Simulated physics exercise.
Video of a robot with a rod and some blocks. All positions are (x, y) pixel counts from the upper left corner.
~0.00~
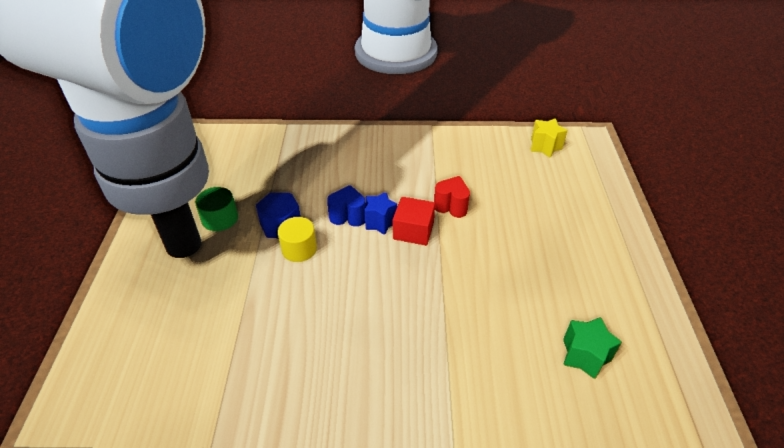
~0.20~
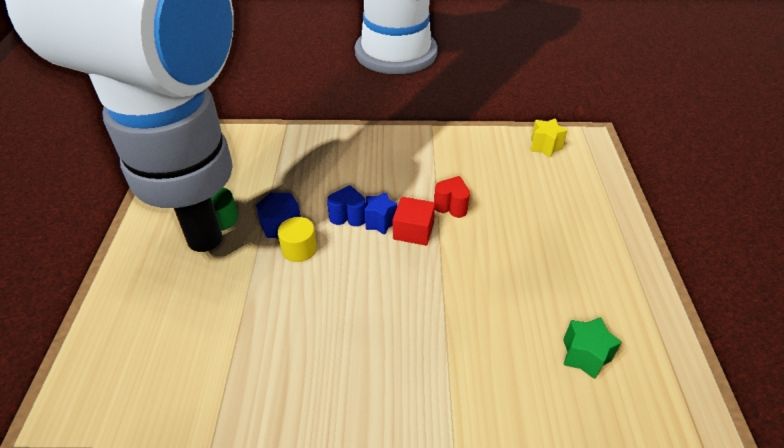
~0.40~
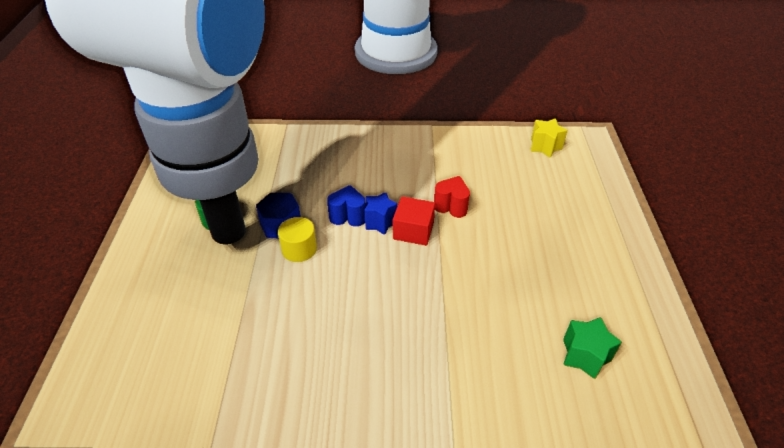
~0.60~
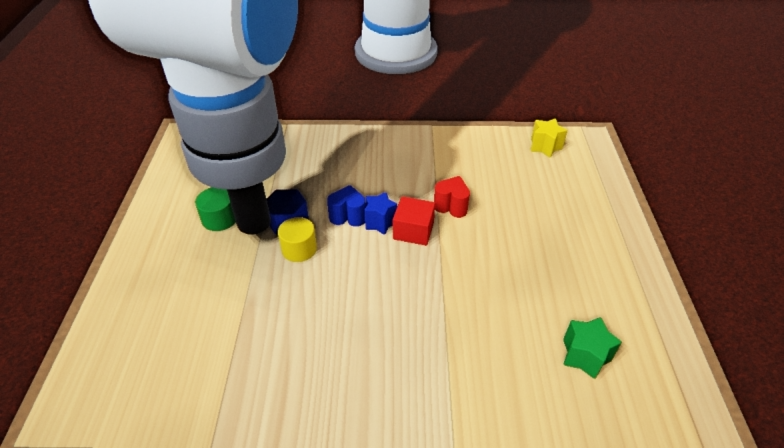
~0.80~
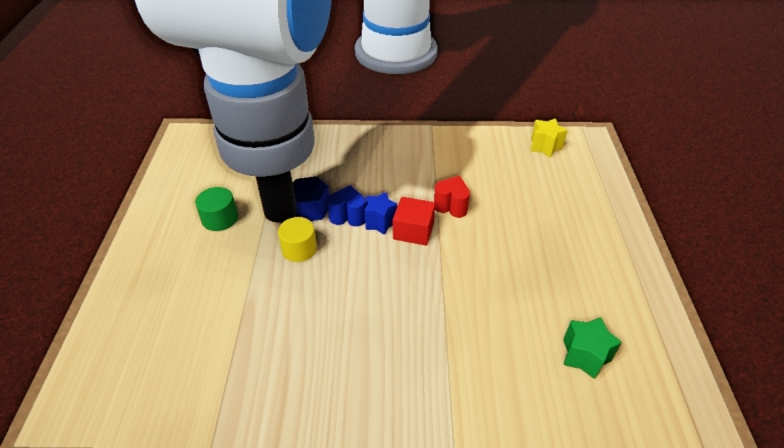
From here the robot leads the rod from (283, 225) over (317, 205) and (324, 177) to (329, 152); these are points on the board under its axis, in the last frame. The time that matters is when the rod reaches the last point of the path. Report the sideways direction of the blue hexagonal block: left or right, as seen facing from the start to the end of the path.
Sideways, to the right.
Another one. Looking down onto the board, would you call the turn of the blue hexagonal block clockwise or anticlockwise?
Spins clockwise.
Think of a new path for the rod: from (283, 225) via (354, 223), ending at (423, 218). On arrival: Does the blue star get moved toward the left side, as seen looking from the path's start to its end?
Yes, I think so.
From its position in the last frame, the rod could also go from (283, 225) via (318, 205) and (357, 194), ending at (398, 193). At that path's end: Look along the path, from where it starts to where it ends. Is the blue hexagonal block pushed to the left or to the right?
The answer is left.
What follows on the original path. One third of the way, rod (315, 191); blue hexagonal block (339, 168).
Two thirds of the way, rod (323, 163); blue hexagonal block (355, 154), turned 35° clockwise.
At the end, rod (327, 139); blue hexagonal block (356, 154), turned 40° clockwise; blue heart block not moved.
